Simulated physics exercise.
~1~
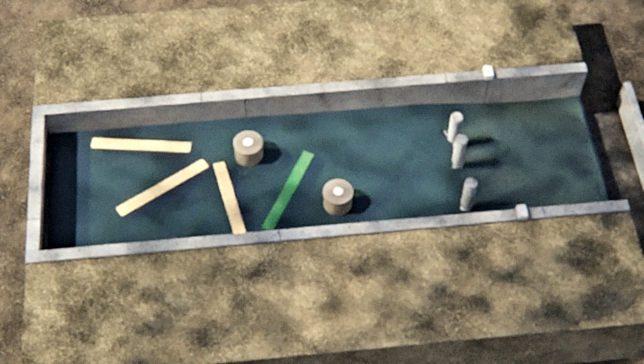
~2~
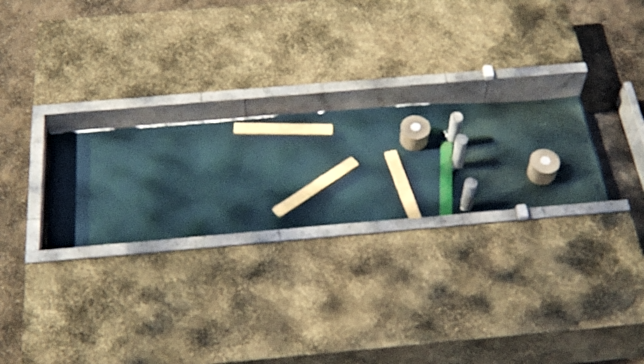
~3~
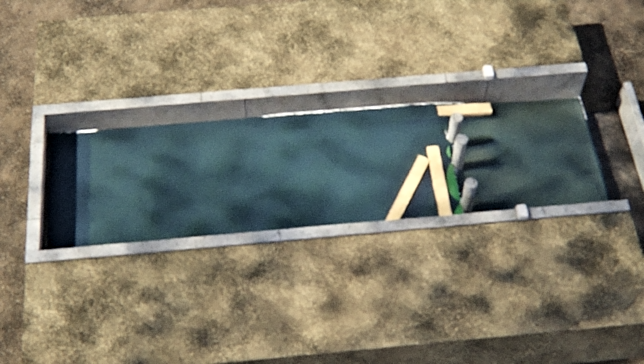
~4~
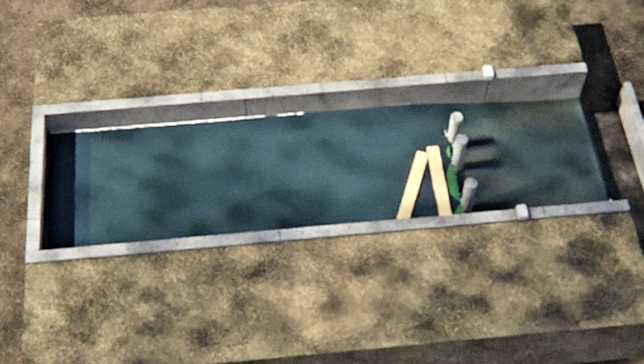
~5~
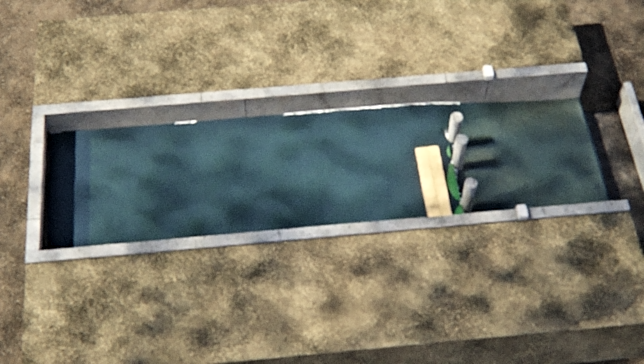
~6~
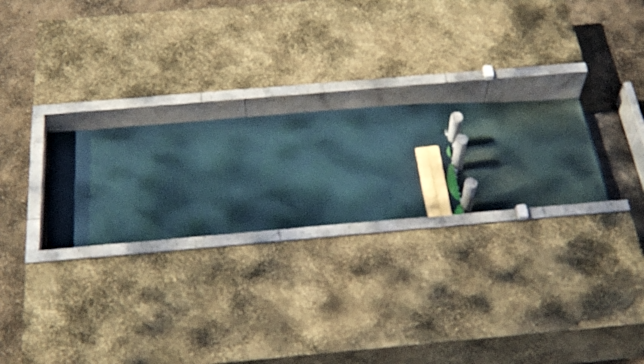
Four planks, one green and three pale, and two round tubs drift rightward along a water-filled, walled ditch seen from above at an angle. Three grey posts stand in the water toward the right, near white marks on the banks. The tubs pass the posts and go out of sight, while the green plank comes up against the posts. One pale plank slips by at the far side and also disappears. The other two gather behind the green one and close together side by side, and all three rest at the posts, short of the marks.
